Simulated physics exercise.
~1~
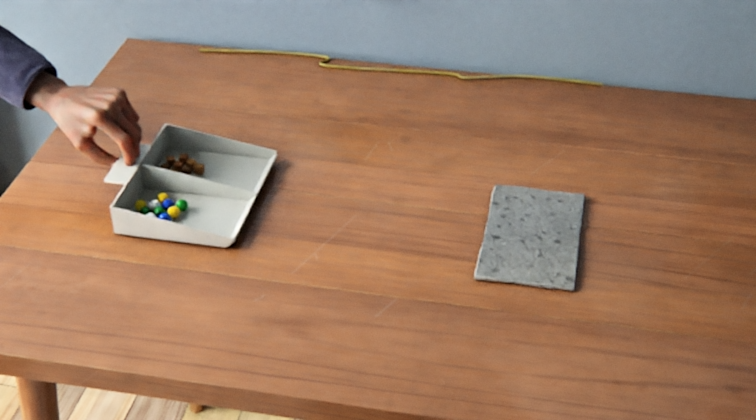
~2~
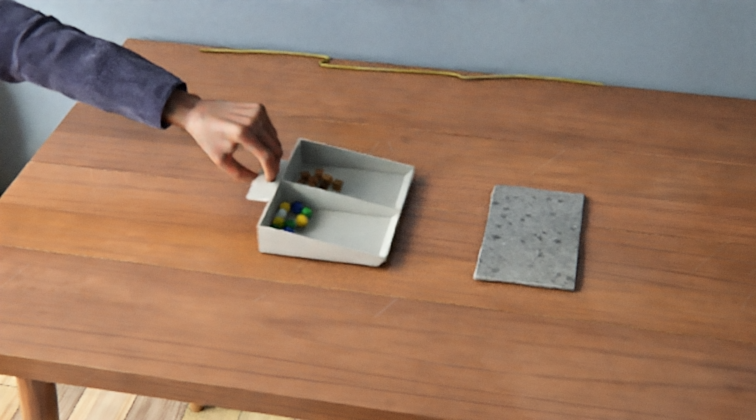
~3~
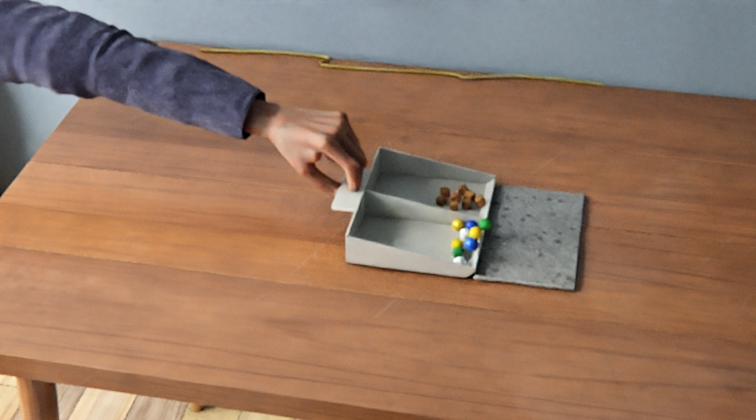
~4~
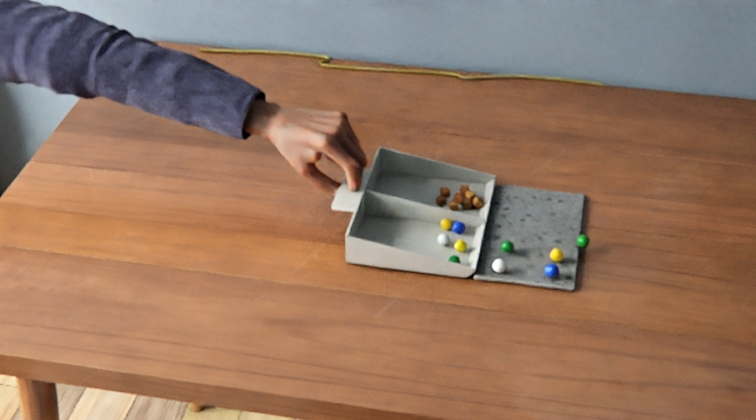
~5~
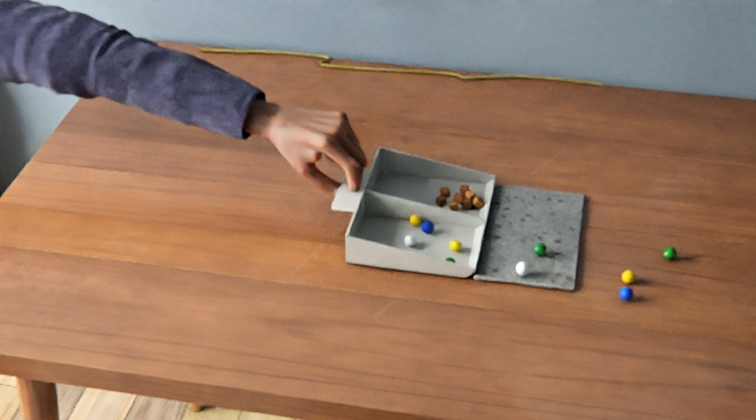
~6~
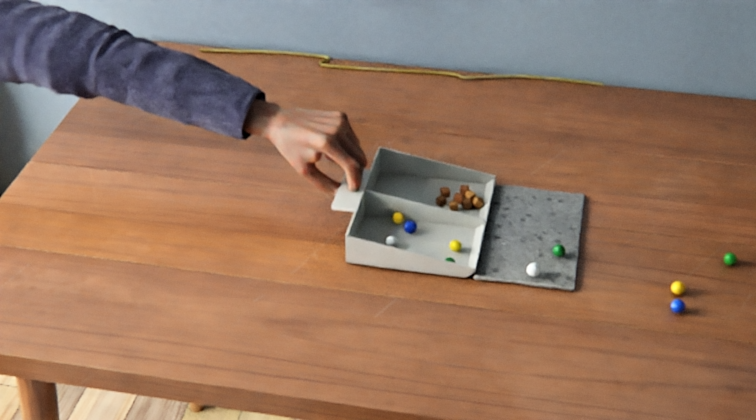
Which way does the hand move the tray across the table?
The hand slides the tray to the right, up to the grey slab.
